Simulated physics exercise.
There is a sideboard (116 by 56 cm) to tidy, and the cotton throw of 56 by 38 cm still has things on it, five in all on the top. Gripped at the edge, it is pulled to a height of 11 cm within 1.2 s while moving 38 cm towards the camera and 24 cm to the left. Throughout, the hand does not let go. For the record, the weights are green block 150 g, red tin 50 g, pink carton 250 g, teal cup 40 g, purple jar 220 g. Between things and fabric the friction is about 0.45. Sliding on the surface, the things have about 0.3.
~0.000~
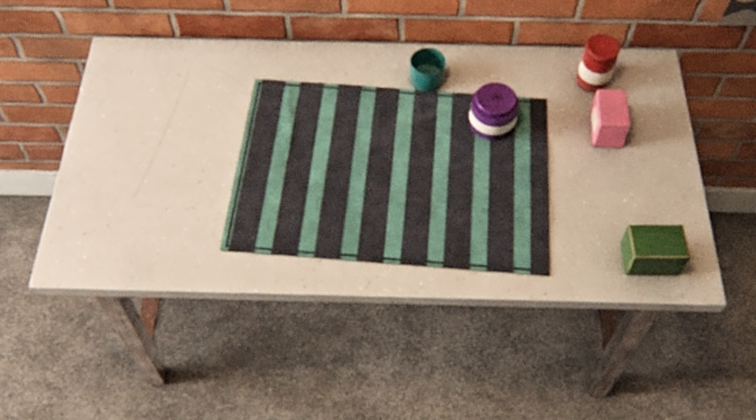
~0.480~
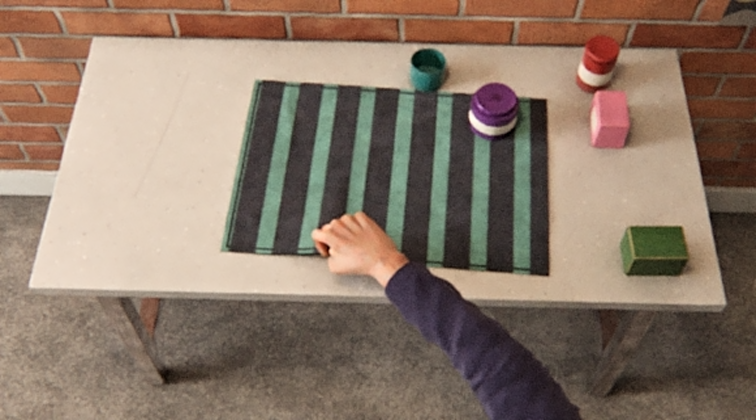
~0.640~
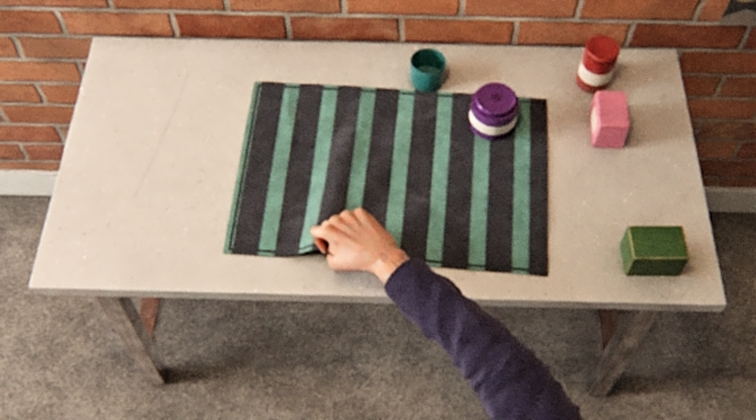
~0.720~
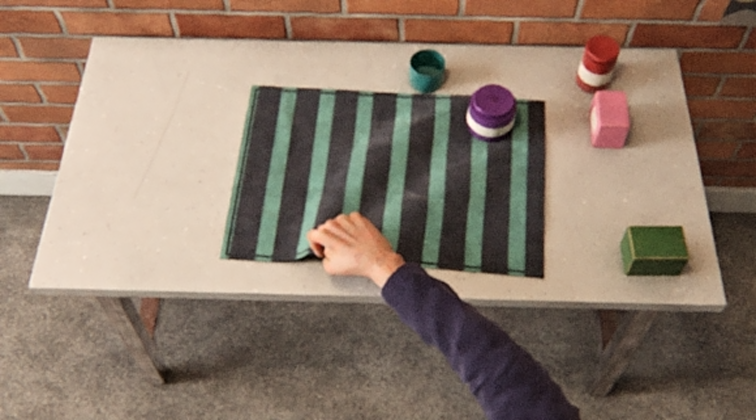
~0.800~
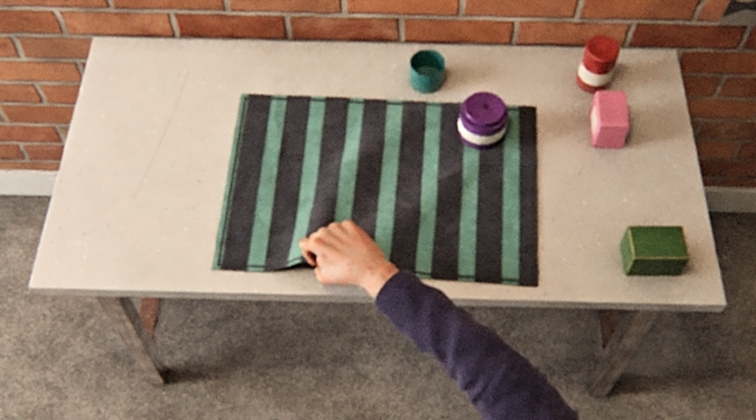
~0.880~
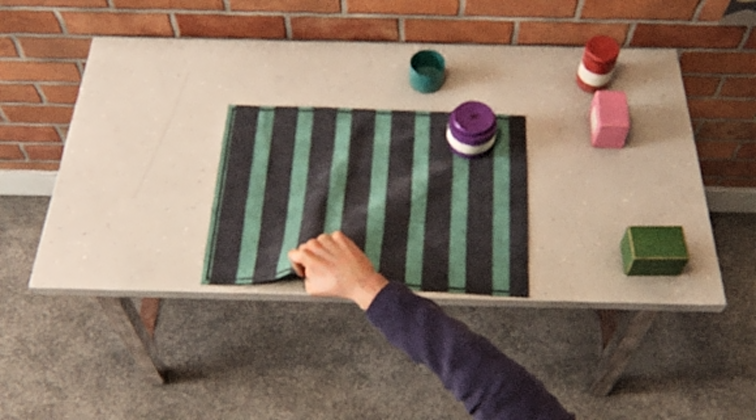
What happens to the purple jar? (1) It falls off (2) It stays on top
(1) It falls off.
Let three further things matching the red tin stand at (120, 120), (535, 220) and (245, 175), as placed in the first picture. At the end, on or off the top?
So it goes: The first one is still up there, the next ends up off, the last ends up off.
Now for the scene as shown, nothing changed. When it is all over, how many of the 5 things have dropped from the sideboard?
After counting, the figure is 1.
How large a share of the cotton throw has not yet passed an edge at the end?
Roughly 5%.
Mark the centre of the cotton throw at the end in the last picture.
The midpoint is close to pixel (201, 380).
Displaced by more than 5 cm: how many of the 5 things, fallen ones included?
All told, 1.
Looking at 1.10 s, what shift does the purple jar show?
The purple jar has moved roughly 15 cm.
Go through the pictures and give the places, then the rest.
Purple jar (496, 97); cotton throw corners (220, 250) (255, 79) (547, 99) (549, 276), in the first frame.
Cotton throw corners (221, 251) (255, 80); grip (328, 254), in the second frame.
Cotton throw corners (223, 253) (255, 81); grip (327, 251), in the third frame.
Purple jar (494, 99); cotton throw corners (220, 258) (252, 85); grip (323, 255), in the fourth frame.
Purple jar (485, 107); cotton throw corners (212, 269) (241, 94); grip (316, 263), in the fifth frame.
Purple jar (474, 116); cotton throw corners (200, 284) (229, 105) (525, 116) (529, 298); grip (305, 274), in the sixth frame.
After 1.1 s, 80 % of the cotton throw is still over the top; purple jar 17 cm off its start.
After 1.3 s, 50 % of the cotton throw is still over the top; purple jar 31 cm off its start.
After 1.6 s, 25 % of the cotton throw is still over the top; purple jar 42 cm off its start at (339, 254).
After 1.8 s, 10 % of the cotton throw is still over the top; purple jar 52 cm off its start.
After 3.4 s, 5 % of the cotton throw is still over the top; purple jar over the edge.
